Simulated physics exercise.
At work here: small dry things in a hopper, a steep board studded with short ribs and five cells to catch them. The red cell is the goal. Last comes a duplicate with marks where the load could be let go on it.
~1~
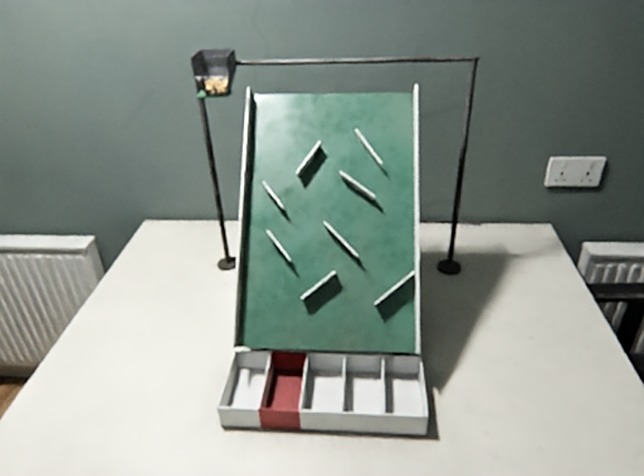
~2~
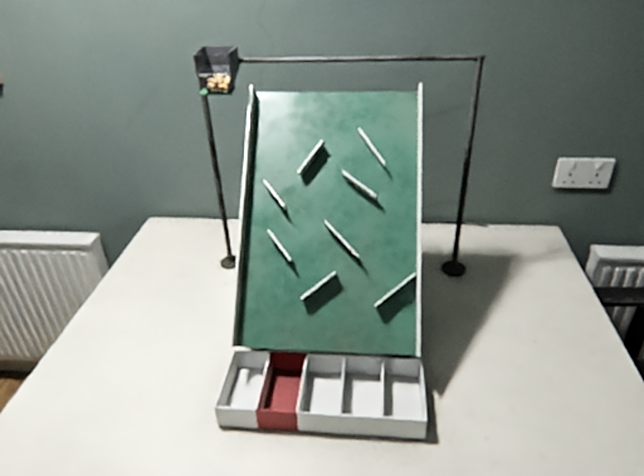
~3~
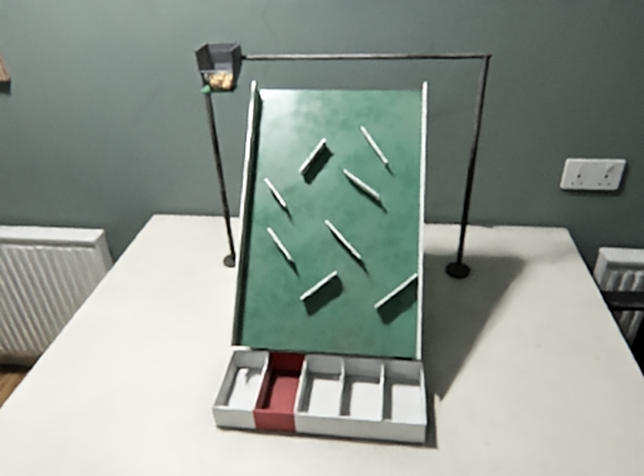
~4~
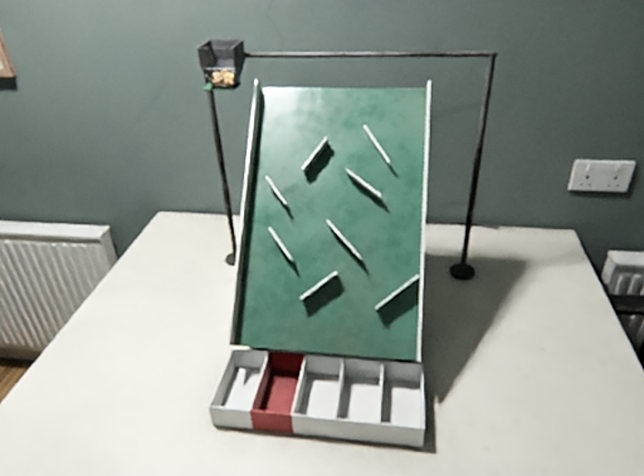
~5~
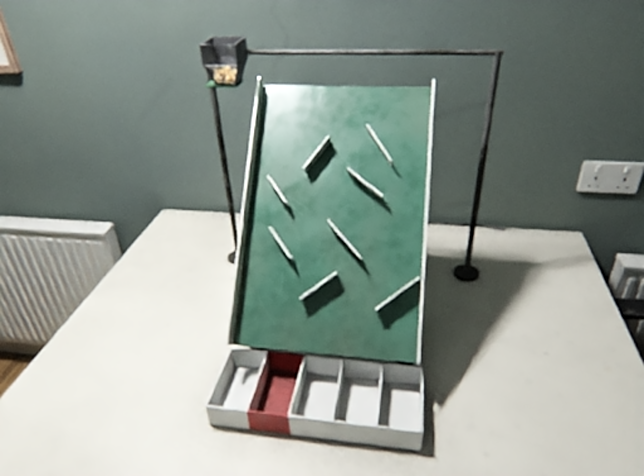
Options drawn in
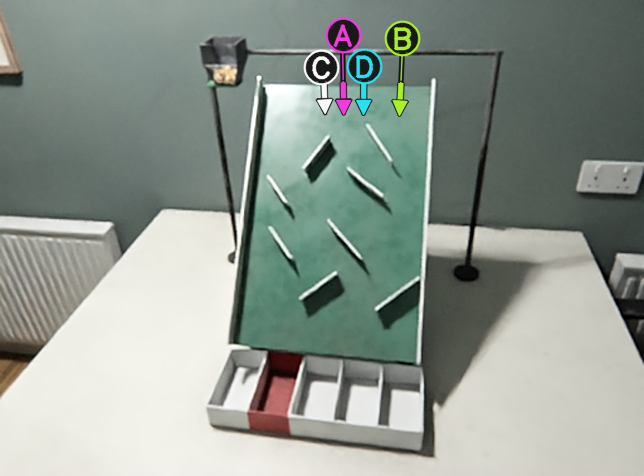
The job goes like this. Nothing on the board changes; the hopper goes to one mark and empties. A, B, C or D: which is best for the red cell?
Mark C.
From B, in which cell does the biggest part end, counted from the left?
The third.
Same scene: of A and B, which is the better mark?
A it is.
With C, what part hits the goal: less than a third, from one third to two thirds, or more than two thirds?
It is from one third to two thirds.
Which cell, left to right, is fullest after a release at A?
The fourth.
On the marked copy, mark A meets the board at (343, 109); mark B meets the board at (399, 110); mark C meets the board at (324, 108); mark D meets the board at (363, 109).
With A, about a quarter in the red cell, most in other cells.
With B, a stray few in the red cell, most in other cells, a small part held on the board.
With C, about half in the red cell, about half in other cells.
With D, a small part in the red cell, most in other cells.
